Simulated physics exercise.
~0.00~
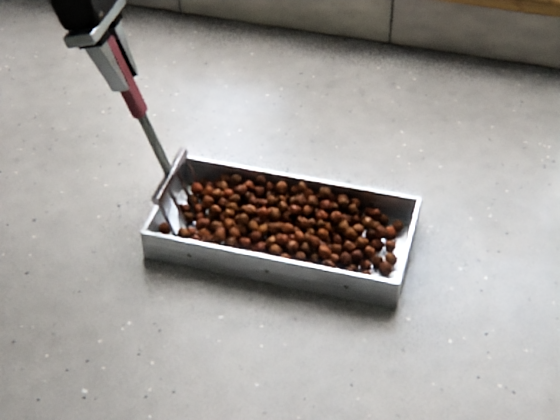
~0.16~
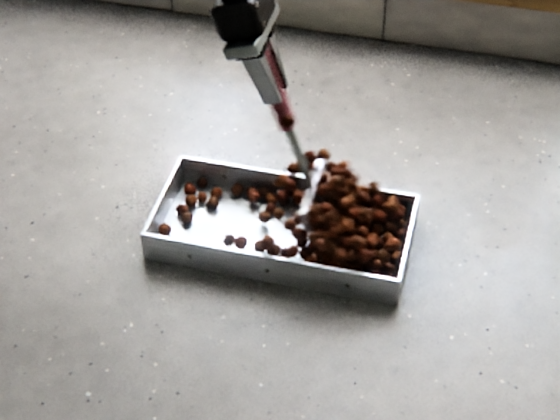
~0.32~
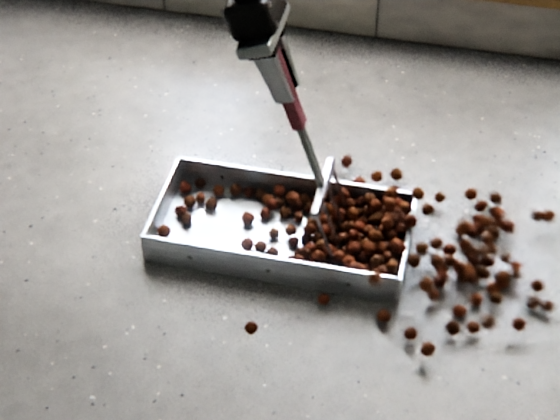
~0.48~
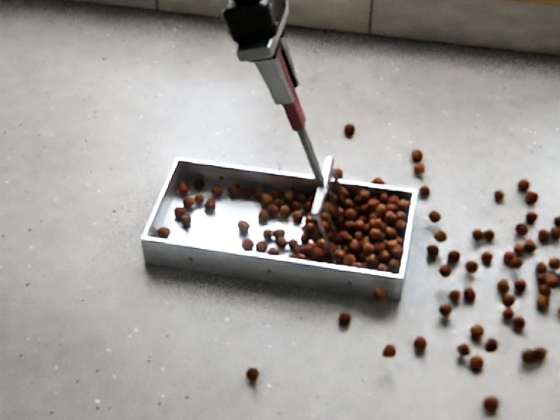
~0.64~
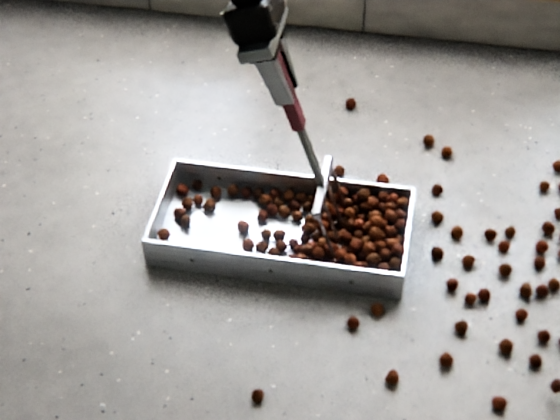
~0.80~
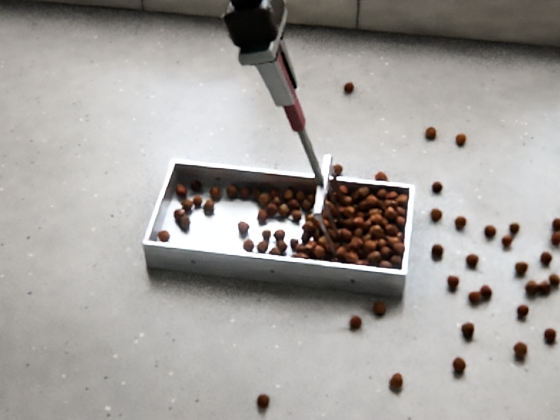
The video shows a robotic arm sweeping a comb rightward through a metal tray of hazelnuts, piling them up and flinging many over the far right end. The comb then stops inside the tray, with a heap beside it and numerous hazelnuts scattered across the gray tabletop.
